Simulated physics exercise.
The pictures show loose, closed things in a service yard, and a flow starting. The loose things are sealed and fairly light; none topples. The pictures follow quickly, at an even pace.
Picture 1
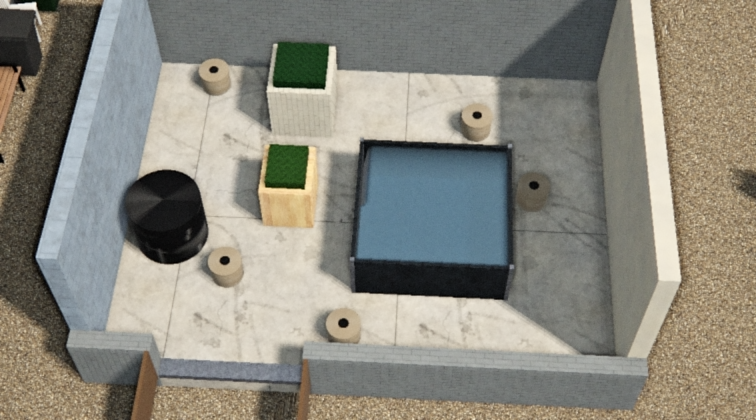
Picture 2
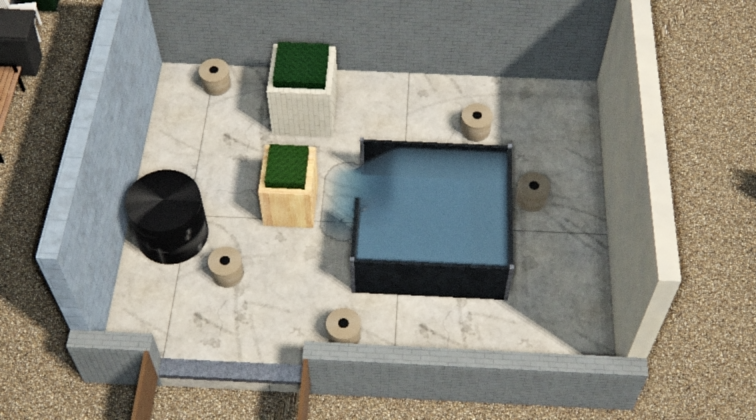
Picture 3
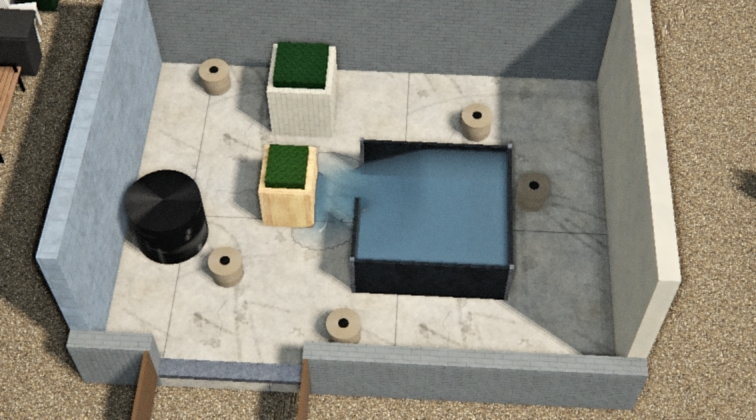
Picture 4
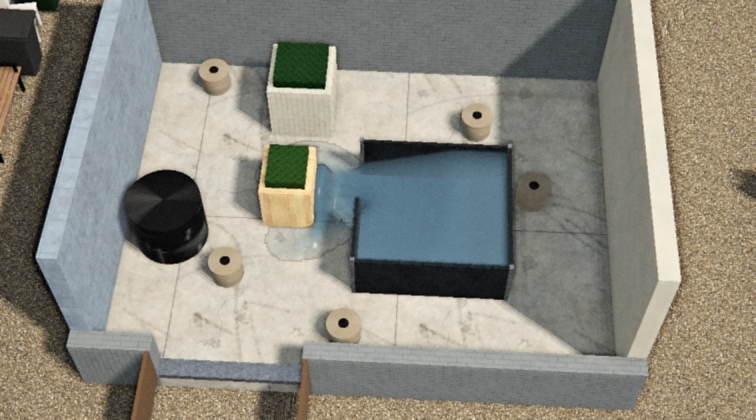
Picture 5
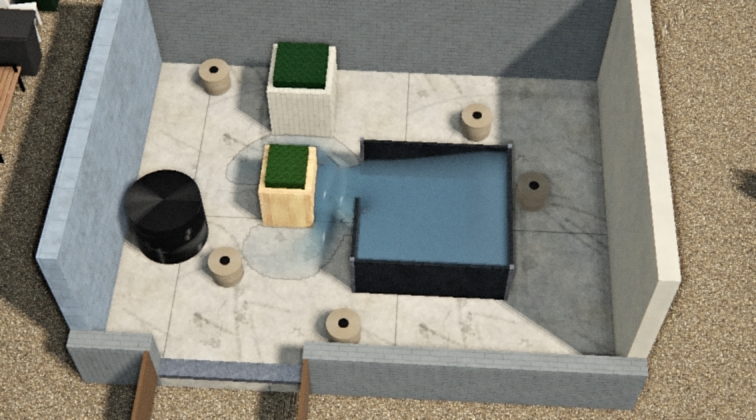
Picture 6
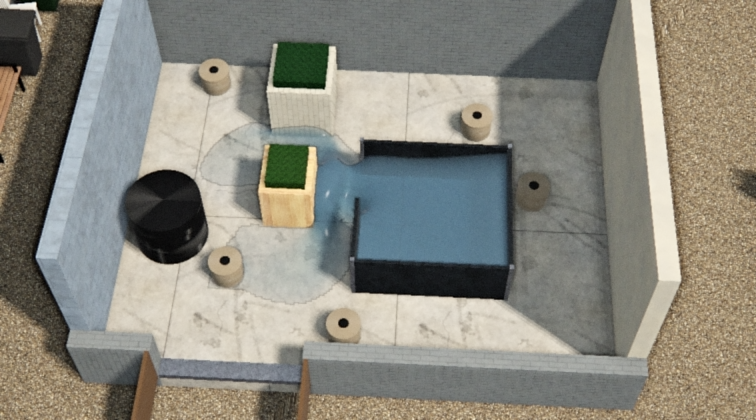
A dark, square tank of blue water opened on its left side, and water poured out against the wooden planter, then spread around it across the pale floor while the objects nearby stayed put.
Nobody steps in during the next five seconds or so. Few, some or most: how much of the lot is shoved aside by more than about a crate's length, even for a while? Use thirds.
Share: From one to two thirds.
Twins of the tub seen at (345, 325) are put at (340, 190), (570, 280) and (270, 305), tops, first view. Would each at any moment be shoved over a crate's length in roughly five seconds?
One after the other: Moved that far, under that, pushed that far.
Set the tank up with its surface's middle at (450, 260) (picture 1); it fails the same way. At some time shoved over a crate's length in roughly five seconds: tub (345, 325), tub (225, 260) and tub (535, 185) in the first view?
One after the other: Not that far, shifted that much, less than that.
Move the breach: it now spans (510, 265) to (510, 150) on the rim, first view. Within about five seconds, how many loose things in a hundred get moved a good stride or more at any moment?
Some 100 per cent.
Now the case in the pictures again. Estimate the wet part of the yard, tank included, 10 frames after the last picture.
About 55 per cent.
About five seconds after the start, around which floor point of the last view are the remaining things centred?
Roughly at (392, 214).
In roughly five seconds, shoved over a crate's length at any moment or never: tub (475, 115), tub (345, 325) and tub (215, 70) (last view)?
In turn: Not that far, swept aside, moved that far.
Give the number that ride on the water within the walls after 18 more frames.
That makes 2.
A moment on, 0 of 5 are well off their spots; 0 afloat.
Next, 1 of 5 are well off their spots; 0 afloat.
Later, 3 of 5 are well off their spots; 2 afloat.
In the end, 3 of 5 are well off their spots, and 3 have been at some point; 3 afloat.
